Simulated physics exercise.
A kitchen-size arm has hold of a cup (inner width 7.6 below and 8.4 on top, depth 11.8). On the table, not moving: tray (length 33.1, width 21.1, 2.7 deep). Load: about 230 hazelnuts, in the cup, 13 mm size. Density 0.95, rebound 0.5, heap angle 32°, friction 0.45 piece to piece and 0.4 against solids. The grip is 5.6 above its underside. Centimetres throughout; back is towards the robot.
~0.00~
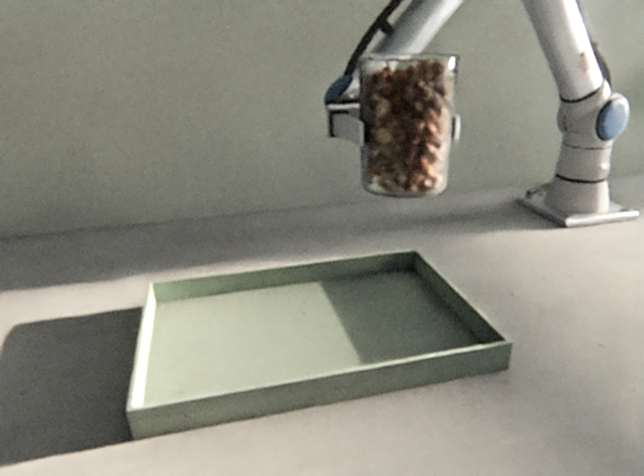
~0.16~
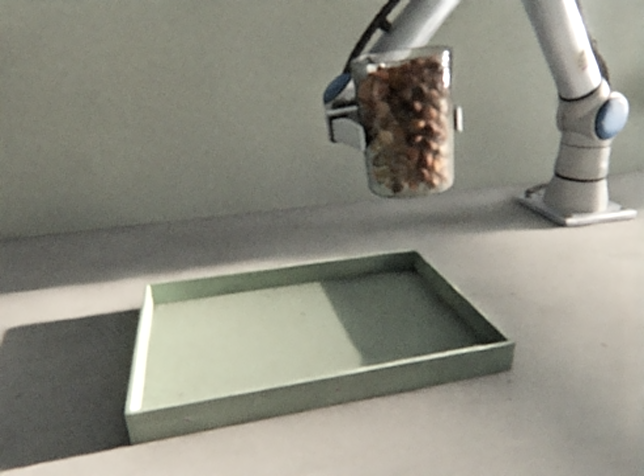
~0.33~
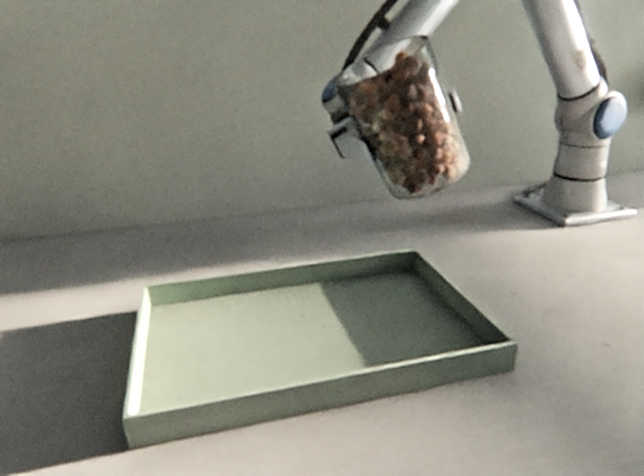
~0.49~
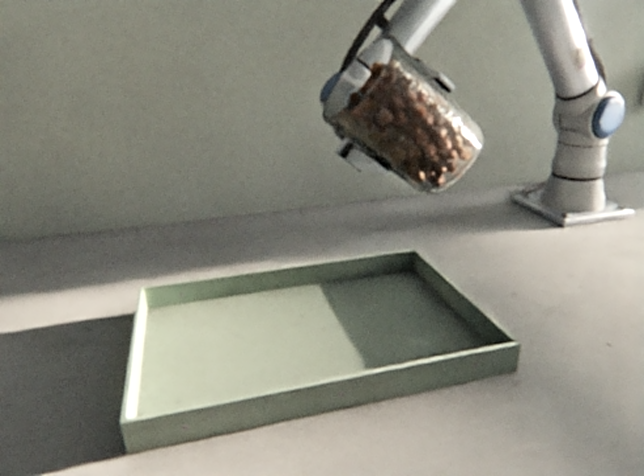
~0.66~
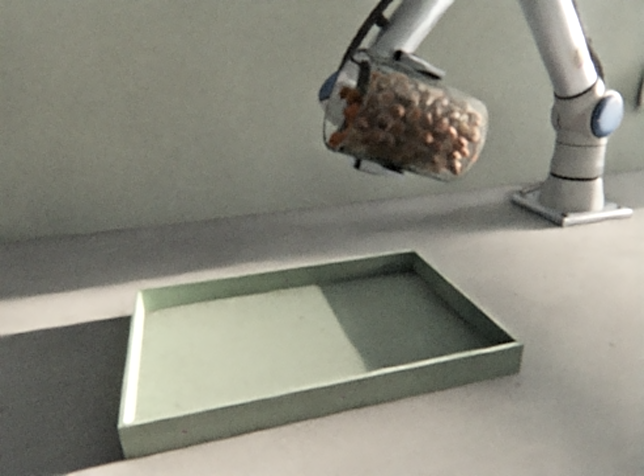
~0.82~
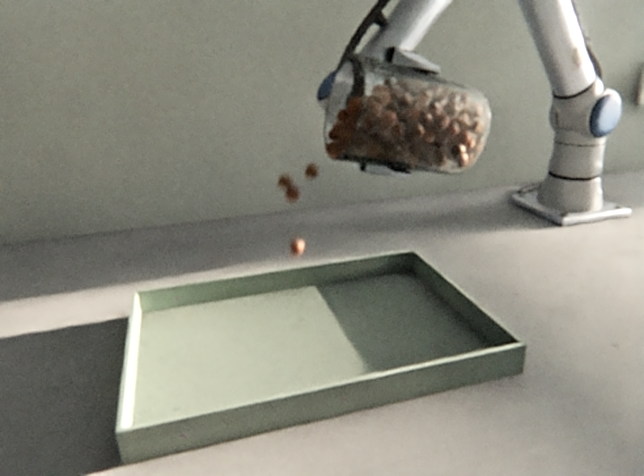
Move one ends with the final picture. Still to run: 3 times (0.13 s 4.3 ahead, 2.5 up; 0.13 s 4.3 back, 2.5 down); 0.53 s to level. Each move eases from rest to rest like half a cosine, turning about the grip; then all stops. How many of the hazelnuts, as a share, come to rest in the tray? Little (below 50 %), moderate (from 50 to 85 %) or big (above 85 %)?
A moderate share, from 50 to 85 %, ends in the tray.
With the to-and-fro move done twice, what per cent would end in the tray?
It would be near 65 per cent.
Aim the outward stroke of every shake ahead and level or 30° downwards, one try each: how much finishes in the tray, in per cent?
Some 60 and 40 per cent.
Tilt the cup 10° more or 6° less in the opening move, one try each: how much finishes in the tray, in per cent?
About 90 and 65 per cent.
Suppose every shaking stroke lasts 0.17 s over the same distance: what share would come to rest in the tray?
Then about 60 per cent.
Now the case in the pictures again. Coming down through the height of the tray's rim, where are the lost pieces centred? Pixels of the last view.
Around (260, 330).
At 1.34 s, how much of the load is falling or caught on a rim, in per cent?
Roughly 14 per cent.
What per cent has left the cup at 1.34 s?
Near 65 per cent so far.
After 1.34 s, tilted 76° forward, highest piece 22 above the table; 115 in the tray, 83 in the cup, 31 in flight or on a rim.
After 1.87 s, tilted 37° forward, highest piece 24 above the table; 171 in the tray, 56 in the cup, 1 on the table or floor, 1 in flight or on a rim.
After 2.33 s, level, highest piece 21 above the table; 172 in the tray, 56 in the cup, 1 on the table or floor.
After 3.38 s, level, highest piece 21 above the table; 172 in the tray, 56 in the cup, 1 on the table or floor.
At rest, 172 in the tray, 56 in the cup, 1 on the table or floor. That is 75 % in the tray.
